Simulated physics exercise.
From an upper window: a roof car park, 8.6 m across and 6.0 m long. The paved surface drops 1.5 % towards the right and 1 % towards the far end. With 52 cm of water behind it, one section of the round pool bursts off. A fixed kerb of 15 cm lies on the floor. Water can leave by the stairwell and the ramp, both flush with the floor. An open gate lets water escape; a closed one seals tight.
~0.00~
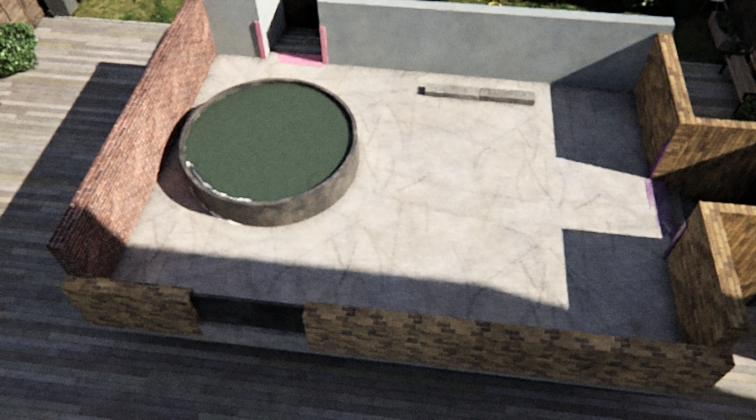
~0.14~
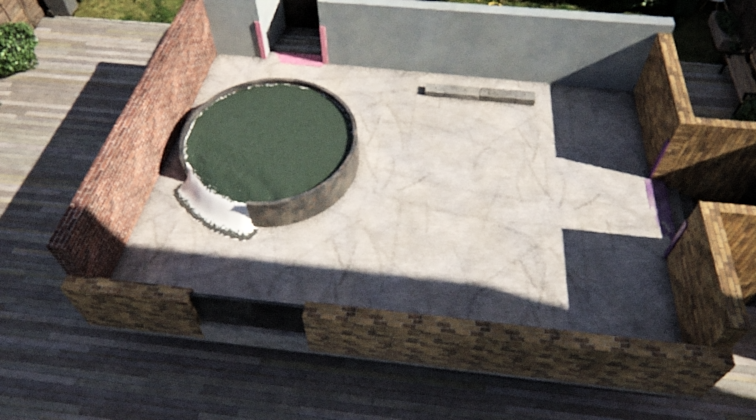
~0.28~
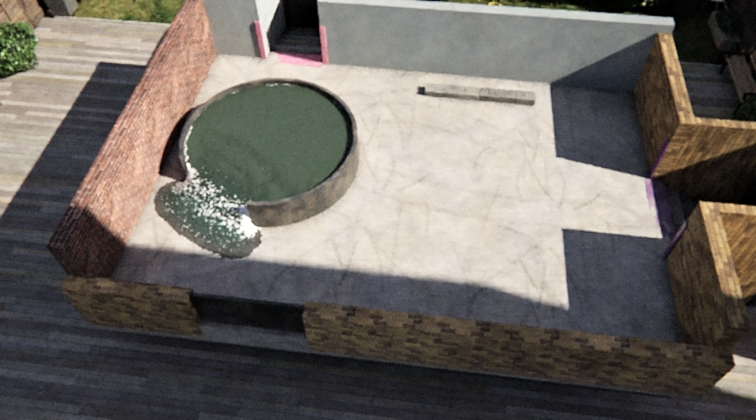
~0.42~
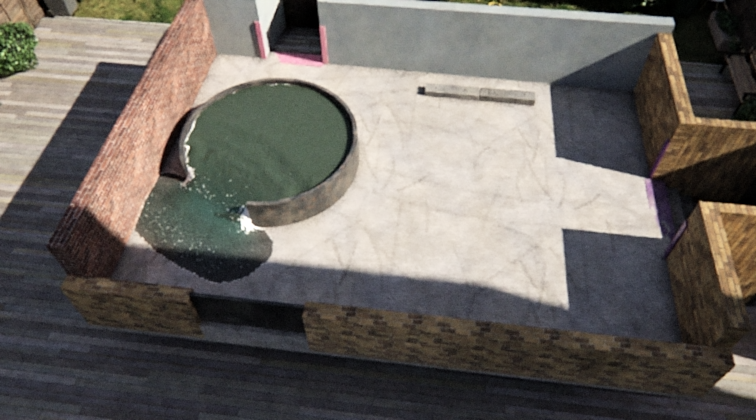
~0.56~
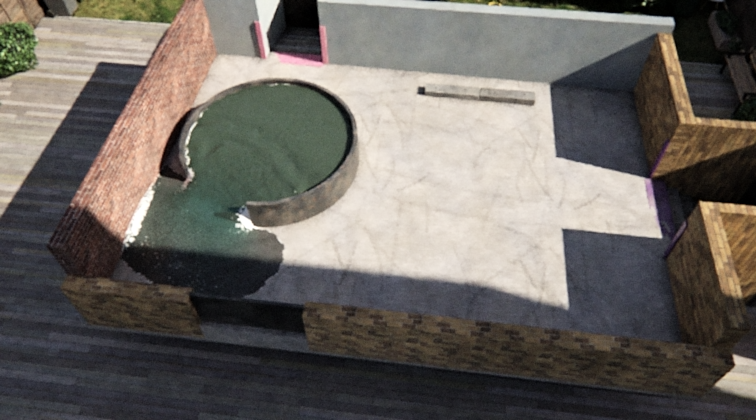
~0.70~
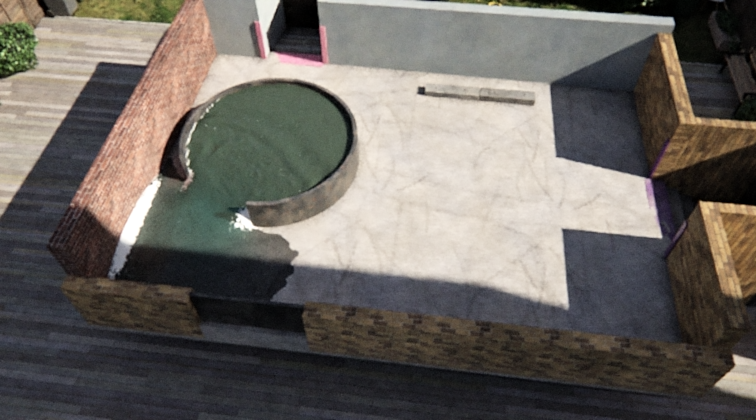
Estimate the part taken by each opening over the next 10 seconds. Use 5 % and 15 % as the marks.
Shares: The gate takes not even 5 %; the flight of stairs down (marked purple) takes between 5 and 15 %; the ramp down (marked pink) takes under 5 %.
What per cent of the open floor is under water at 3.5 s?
Some 35 per cent of it.
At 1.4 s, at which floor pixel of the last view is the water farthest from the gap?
Near (315, 324).
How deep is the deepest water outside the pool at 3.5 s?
Roughly 30 cm.
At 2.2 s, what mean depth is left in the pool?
Some 34 cm.
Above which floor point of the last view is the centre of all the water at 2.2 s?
Around (245, 192).
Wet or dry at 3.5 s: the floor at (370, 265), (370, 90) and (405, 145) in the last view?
In turn: Flooded, dry, dry.
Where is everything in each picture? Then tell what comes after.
Still water, 52 cm deep, in the round pool at (270, 139), in the first frame.
Water pours out at (212, 205) and has run 0.9 m, to (253, 232); deepest outside 22 cm, 52 cm at the round pool's back, in the second frame.
Water pours out at (213, 205) and has run 1.1 m, to (242, 253); deepest outside 24 cm, 52 cm at the round pool's back, in the third frame.
Water pours out at (213, 206) and has run 1.4 m, to (240, 273); deepest outside 24 cm, 52 cm at the round pool's back, in the fourth frame.
The front is at (211, 301), 1.8 m from the gap at (213, 206); 3.5 m2 of floor is under water; 52 cm left at the back of the round pool, in the fifth frame.
The front is at (238, 315), 2.1 m from the gap at (213, 206); 4.4 m2 of floor is under water; 52 cm left at the back of the round pool, in the sixth frame.
After 1.4 s water covers 10 % of the floor and is deepest (49 cm) near (107, 288); gone so far, the gate 0 %, the flight of stairs down (marked purple) 0 %, the ramp down (marked pink) 0 %.
After 2.2 s water covers 15 % of the floor and is deepest (40 cm) near (112, 278); gone so far, the gate 0 %, the flight of stairs down (marked purple) 0 %, the ramp down (marked pink) 0 %.
After 3.5 s water covers 35 % of the floor and is deepest (30 cm) near (125, 301); gone so far, the gate 0 %, the flight of stairs down (marked purple) 0 %, the ramp down (marked pink) 0 %.
After 6.0 s water covers 75 % of the floor and is deepest (18 cm) near (153, 294); gone so far, the gate 0 %, the flight of stairs down (marked purple) 2 %, the ramp down (marked pink) 1 %.
After 10.0 s water covers 90 % of the floor and is deepest (16 cm) near (631, 97); gone so far, the gate 0 %, the flight of stairs down (marked purple) 10 %, the ramp down (marked pink) 3 %.
